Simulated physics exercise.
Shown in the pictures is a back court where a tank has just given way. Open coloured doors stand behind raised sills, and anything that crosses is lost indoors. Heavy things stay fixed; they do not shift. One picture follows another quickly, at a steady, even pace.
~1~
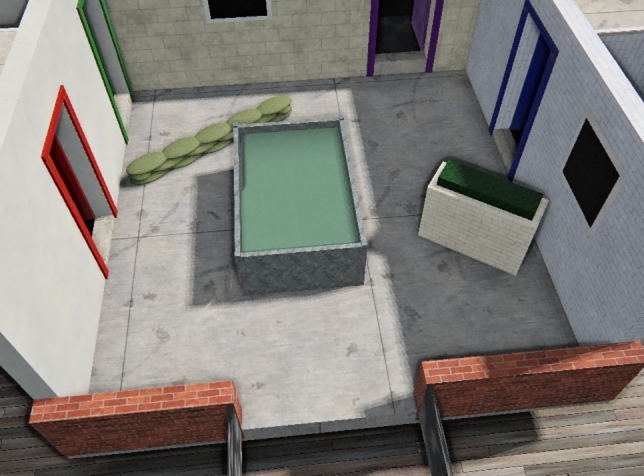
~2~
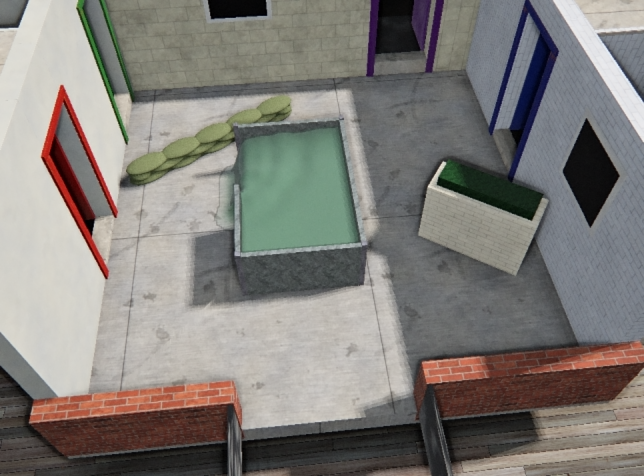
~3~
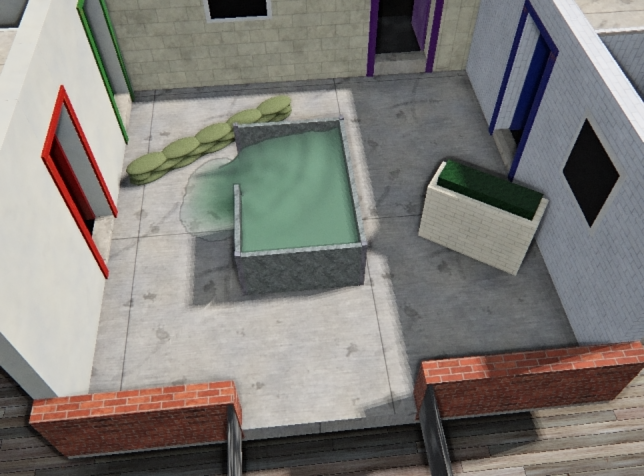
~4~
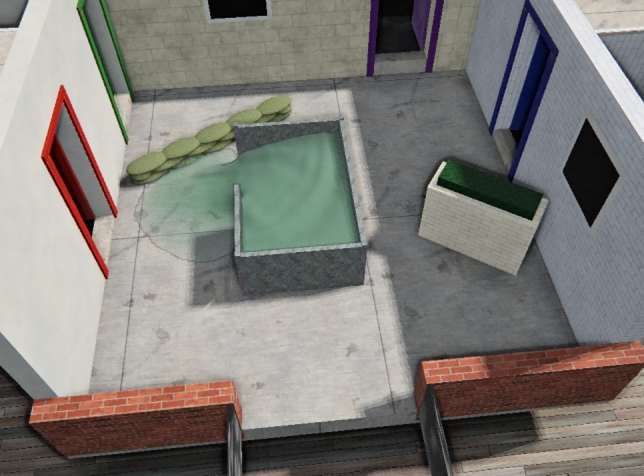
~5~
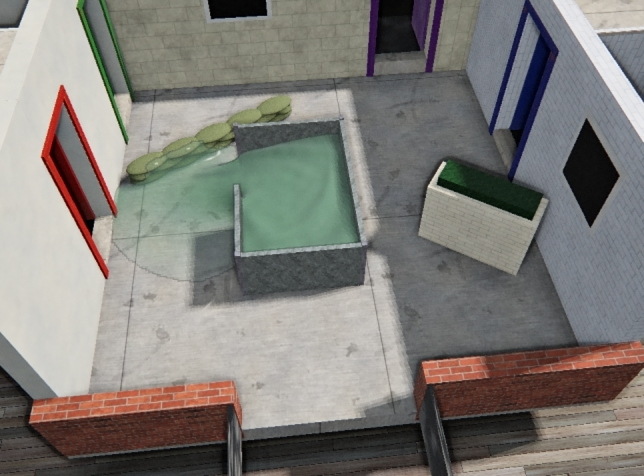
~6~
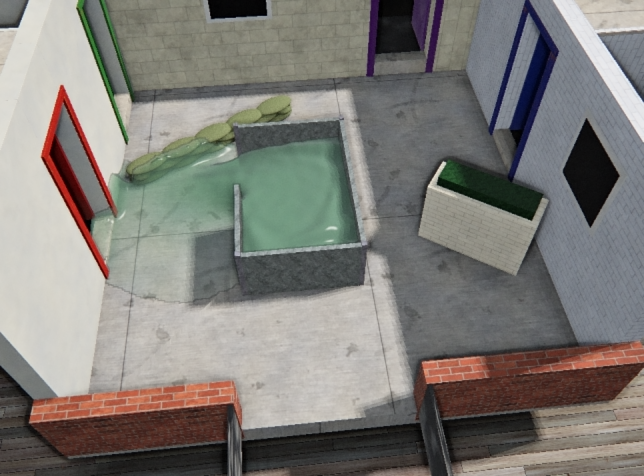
The clip shows a courtyard with coloured doorways and a stone tank of green water; a gap opens in the tank's left side and water pours out, spreading left across the paving, alongside green sandbags, to the red doorway.
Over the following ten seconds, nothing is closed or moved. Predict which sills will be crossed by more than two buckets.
The green door will not be; the red door will be; the purple door will not be; the blue door will not be.
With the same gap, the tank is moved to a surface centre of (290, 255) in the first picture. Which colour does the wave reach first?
It's the red one that comes first.
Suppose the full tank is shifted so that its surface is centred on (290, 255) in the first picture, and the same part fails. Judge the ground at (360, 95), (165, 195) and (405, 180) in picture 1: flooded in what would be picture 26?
Taking the three spots in turn, I'd say spared, then drenched, then spared.
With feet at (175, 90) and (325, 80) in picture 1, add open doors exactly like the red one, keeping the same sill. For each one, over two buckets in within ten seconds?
In order: Tops the limit, stays within it.
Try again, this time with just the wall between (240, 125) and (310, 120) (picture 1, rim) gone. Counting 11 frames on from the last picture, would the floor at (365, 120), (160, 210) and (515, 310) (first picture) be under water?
Going in your order, I'd say drenched, then drenched, then still bare.
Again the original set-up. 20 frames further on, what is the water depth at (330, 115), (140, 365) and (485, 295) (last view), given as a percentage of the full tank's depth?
First spot 2 %, second 12 %, third 0 %.
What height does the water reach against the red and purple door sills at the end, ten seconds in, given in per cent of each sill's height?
90 and 20 %, in that order.
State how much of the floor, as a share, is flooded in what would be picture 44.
It works out to about 80 in a hundred.
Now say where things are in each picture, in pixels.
Still water in the open tank at (295, 185), in the first picture.
The front is at (230, 227), out from the gap at (243, 182), in the second picture.
The front is at (194, 229), out from the gap at (243, 185), in the third picture.
The front is at (142, 217), out from the gap at (243, 186), in the fourth picture.
Water pours out at (244, 186) and has run to (114, 232), in the fifth picture.
The front is at (108, 272), out from the gap at (243, 186), in the sixth picture.
A moment on, water covers 20 % of the floor; the green door wet at the sill, nothing in, the red door far over two buckets in, the purple door not reached, the blue door not reached.
Next, water covers 35 % of the floor; the green door wet at the sill, nothing in, the red door far over two buckets in, the purple door not reached, the blue door not reached.
Then, water covers 55 % of the floor; the green door wet at the sill, nothing in, the red door far over two buckets in, the purple door not reached, the blue door not reached.
Later, water covers 80 % of the floor; the green door wet at the sill, nothing in, the red door far over two buckets in, the purple door wet at the sill, nothing in, the blue door wet at the sill, nothing in.
In the end, water covers 95 % of the floor; the green door wet at the sill, nothing in, the red door far over two buckets in, the purple door wet at the sill, nothing in, the blue door wet at the sill, nothing in.
